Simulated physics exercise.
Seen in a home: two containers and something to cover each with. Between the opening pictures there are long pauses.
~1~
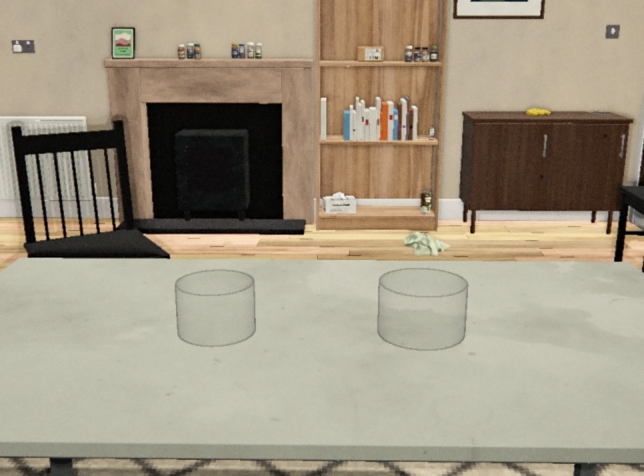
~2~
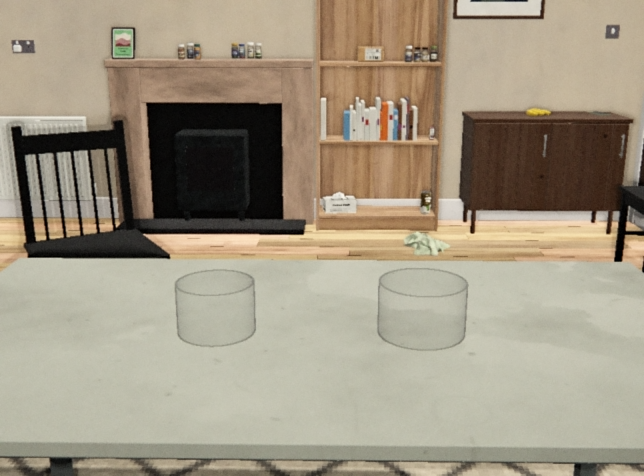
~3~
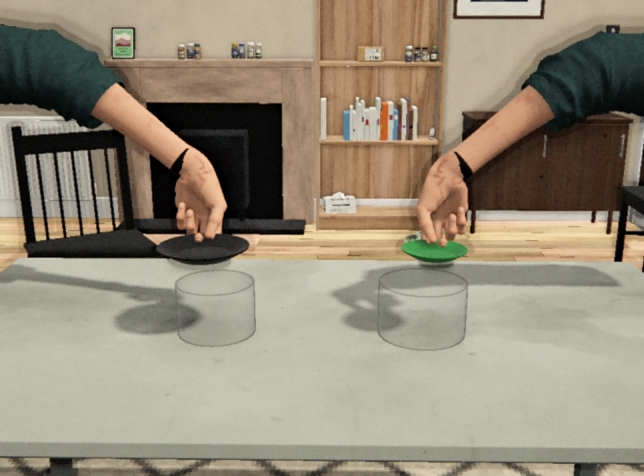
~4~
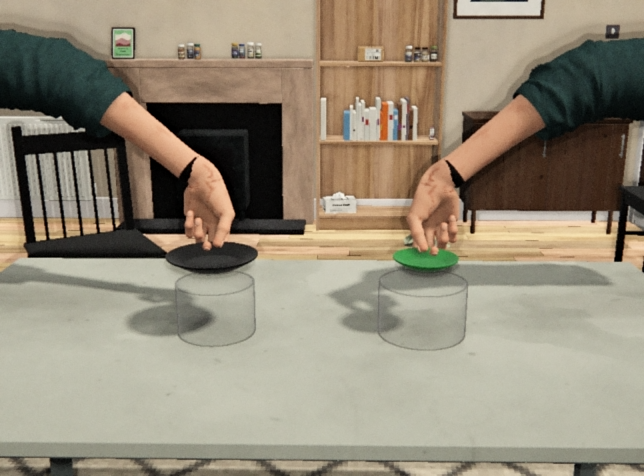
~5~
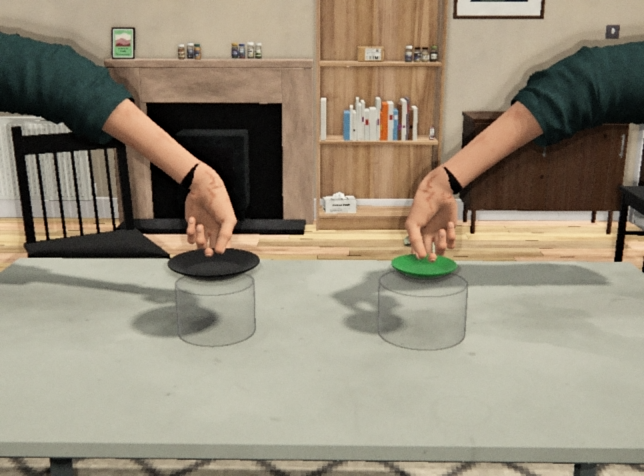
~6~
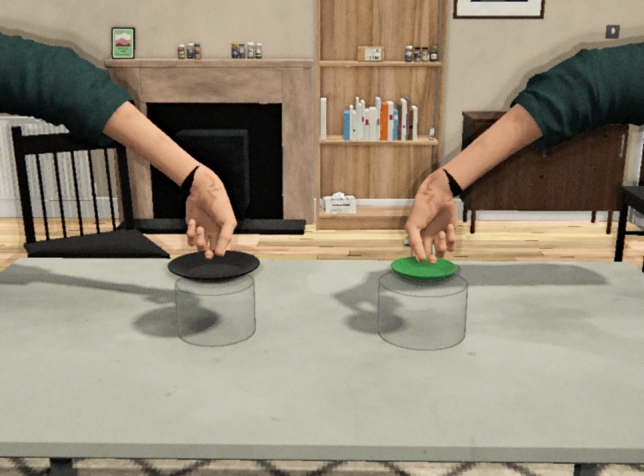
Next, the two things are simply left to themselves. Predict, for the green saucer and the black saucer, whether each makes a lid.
The green saucer makes no lid, the black saucer makes a lid.
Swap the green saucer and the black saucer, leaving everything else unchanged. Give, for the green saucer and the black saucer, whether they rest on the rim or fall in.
The green saucer sinks inside; the black saucer covers the opening.
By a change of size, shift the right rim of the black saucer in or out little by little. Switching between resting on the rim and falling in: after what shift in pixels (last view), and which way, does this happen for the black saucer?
Roughly 8 pixels, to the left.
Then, 0.14 s after the last picture, green saucer moved a little near (422, 298); black saucer moving near (215, 276).
At rest, the green saucer drops inside, near (421, 325); the black saucer covers the opening, near (215, 275).
